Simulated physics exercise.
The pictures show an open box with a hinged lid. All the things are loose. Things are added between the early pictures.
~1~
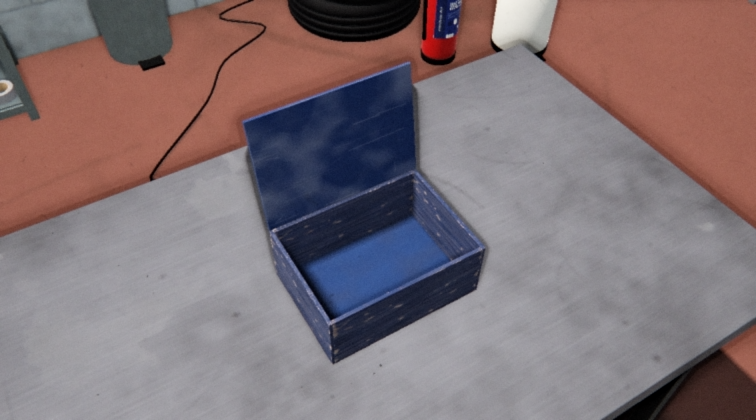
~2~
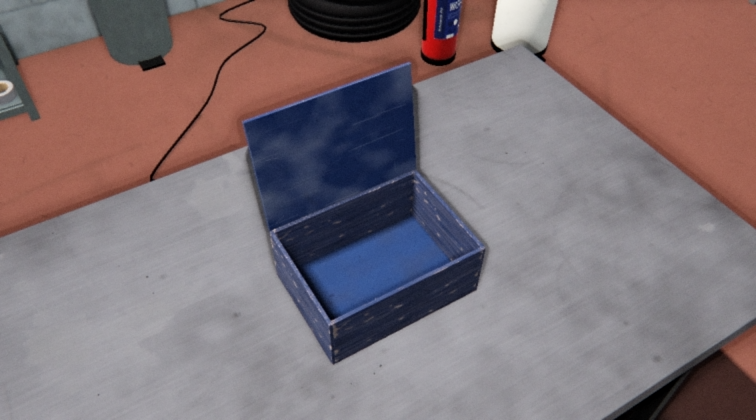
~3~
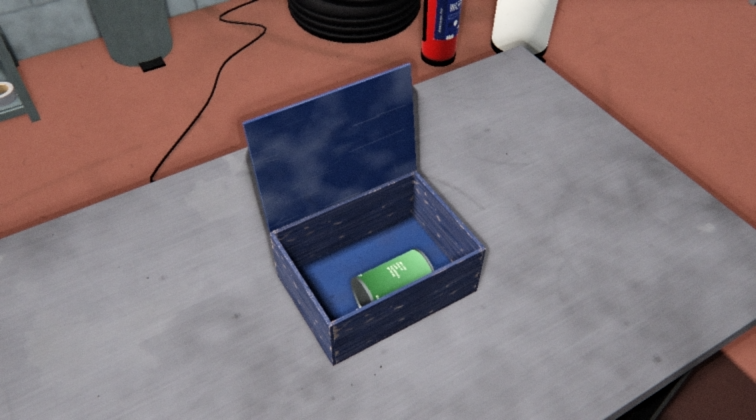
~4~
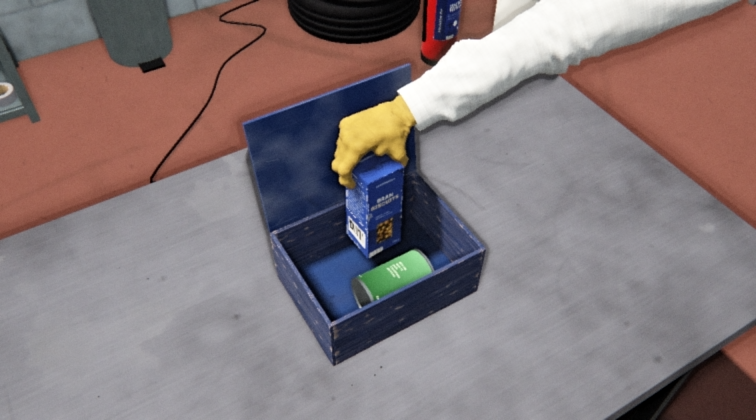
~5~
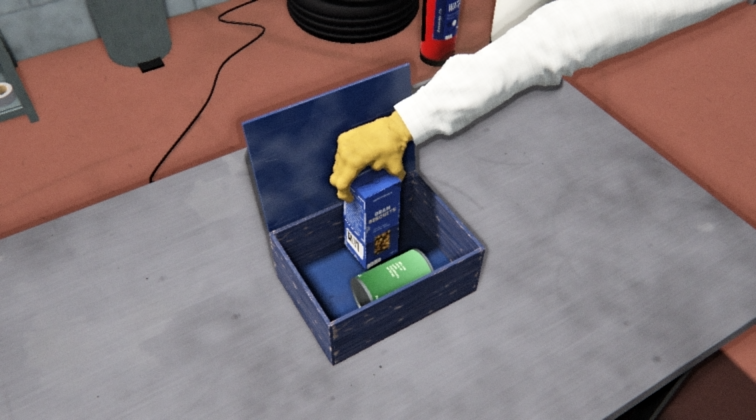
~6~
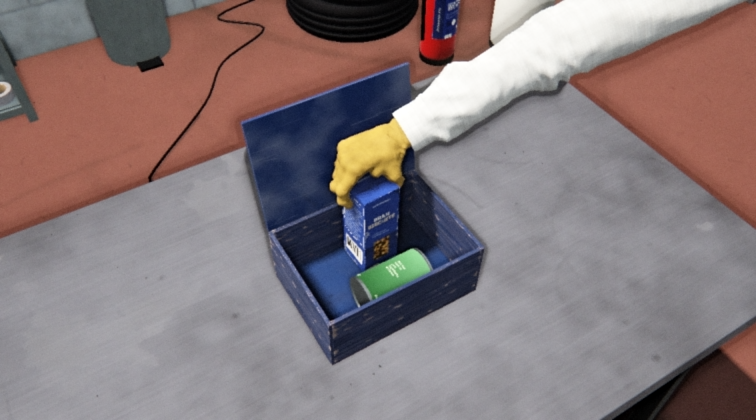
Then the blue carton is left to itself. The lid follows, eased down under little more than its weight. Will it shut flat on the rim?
It stays ajar.
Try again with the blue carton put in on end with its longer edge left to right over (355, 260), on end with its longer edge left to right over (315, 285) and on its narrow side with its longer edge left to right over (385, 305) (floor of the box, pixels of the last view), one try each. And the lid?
First try: It is held up; second try: It will not close; third try: It stays ajar.
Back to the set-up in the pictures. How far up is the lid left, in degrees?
Some 80° above the rim.
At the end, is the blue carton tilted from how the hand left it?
It stays as placed.
Then, 0.90 s later than the last frame, lid starting down.
Then, 1.20 s later than the last frame, blue carton resting near (370, 220).
Then, 1.30 s later than the last frame, lid 82° above the rim.
When it is over, lid 82° above the rim; both as before. End places, in pixels of the last picture, blue carton near (371, 221).
